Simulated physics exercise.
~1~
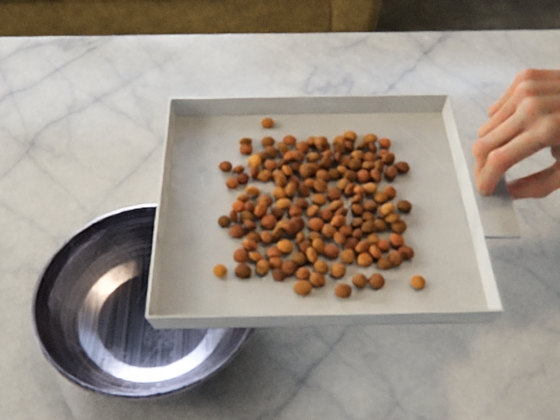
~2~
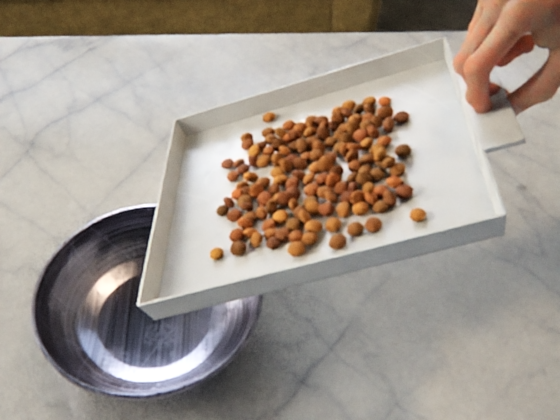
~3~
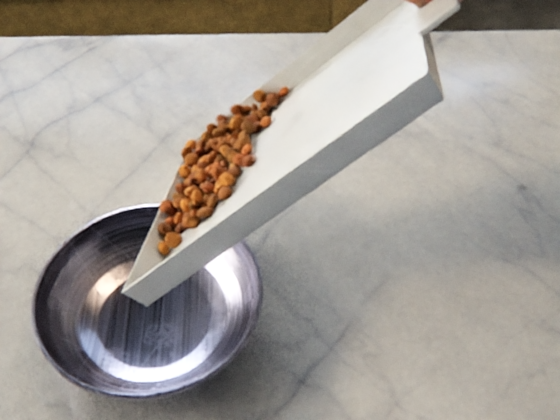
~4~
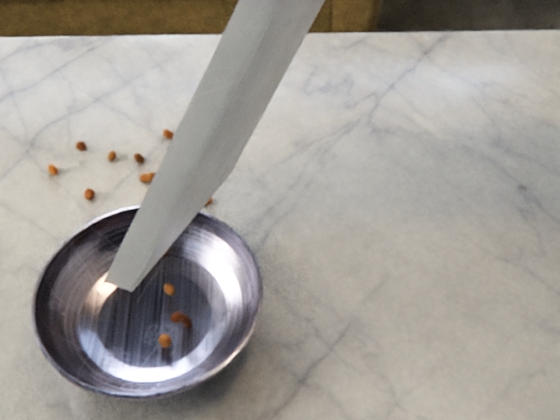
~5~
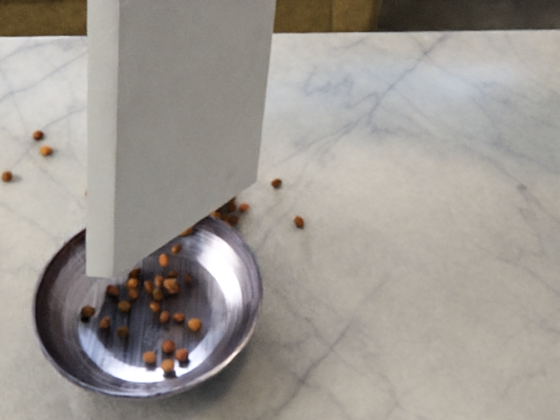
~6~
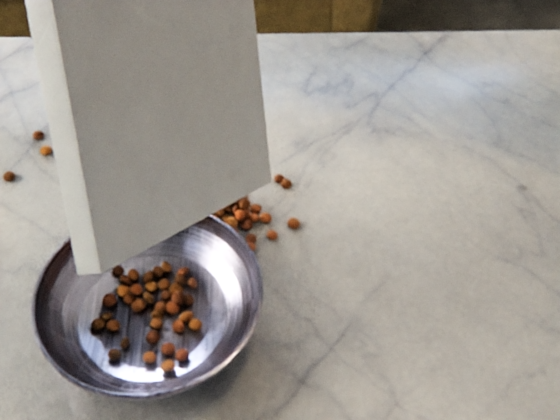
White tray of brown kibble tipping steeply over a dark metal bowl, some pieces landing inside and many scattering across the marble.
